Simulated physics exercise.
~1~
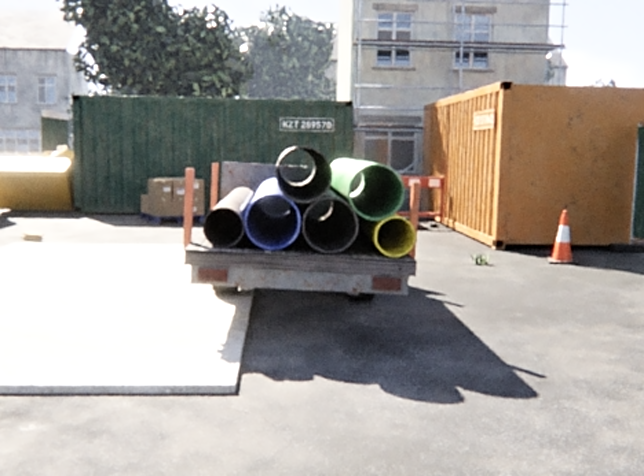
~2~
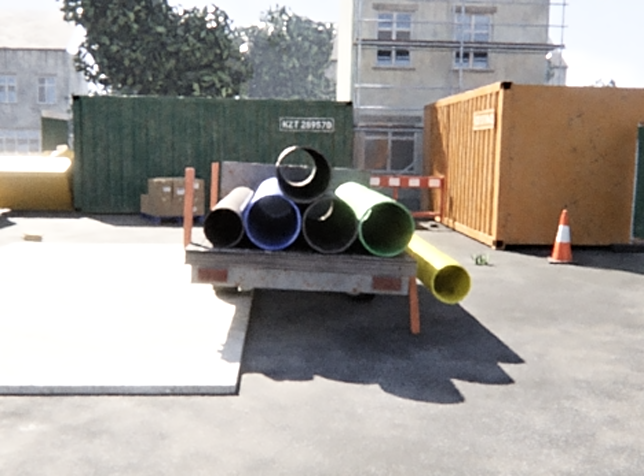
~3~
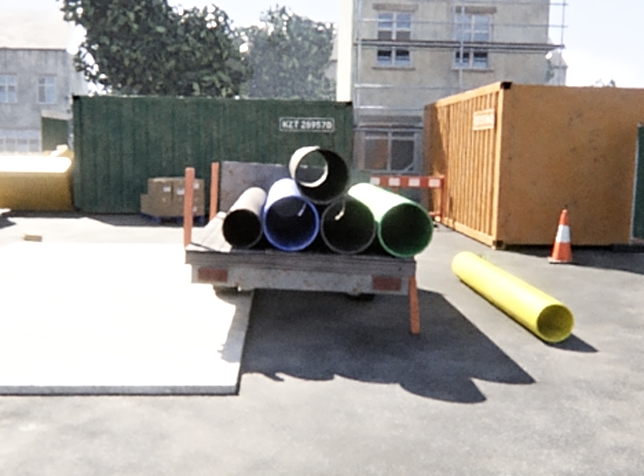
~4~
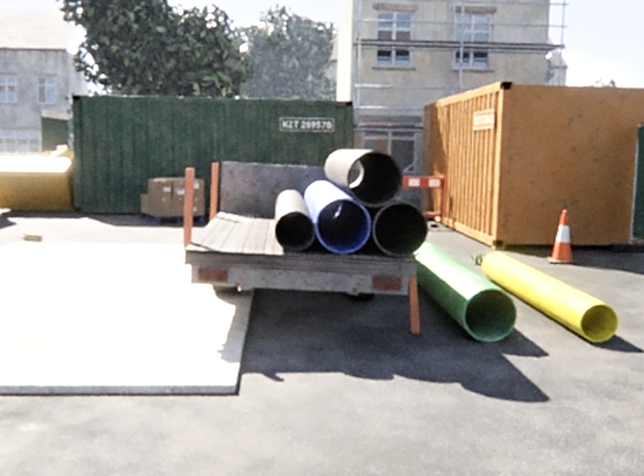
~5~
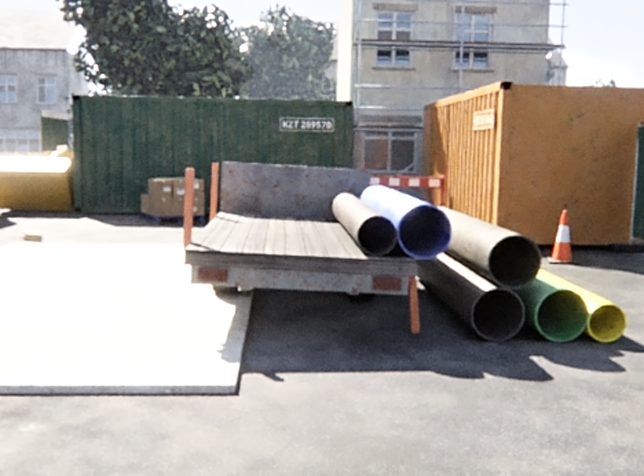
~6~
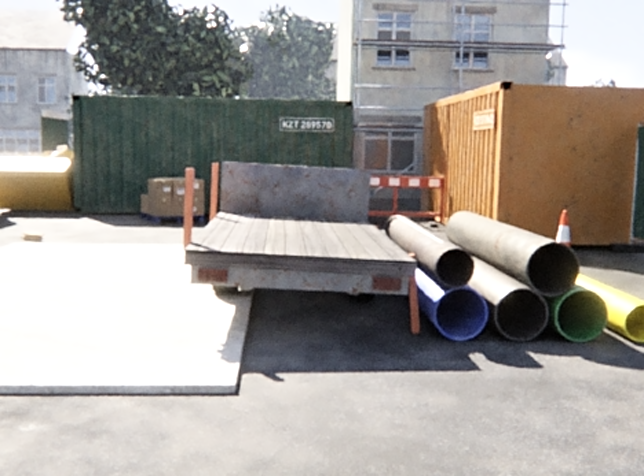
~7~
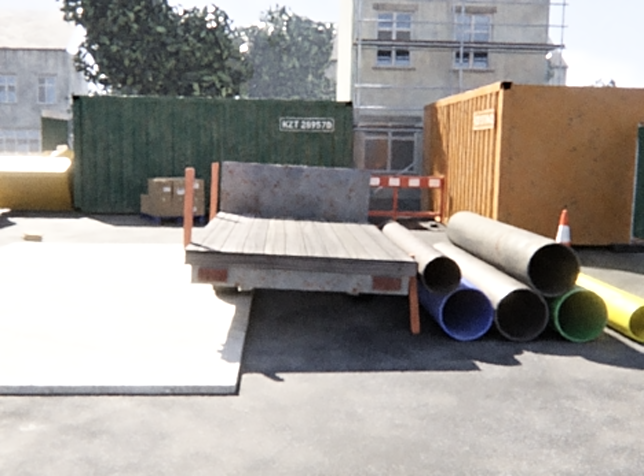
A stack of six coloured and dark pipes spilled off the right side of a parked flatbed trailer after its post swung down, yellow first, then green, with the rest rolling after them, until all lay heaped on the ground beside the empty deck.
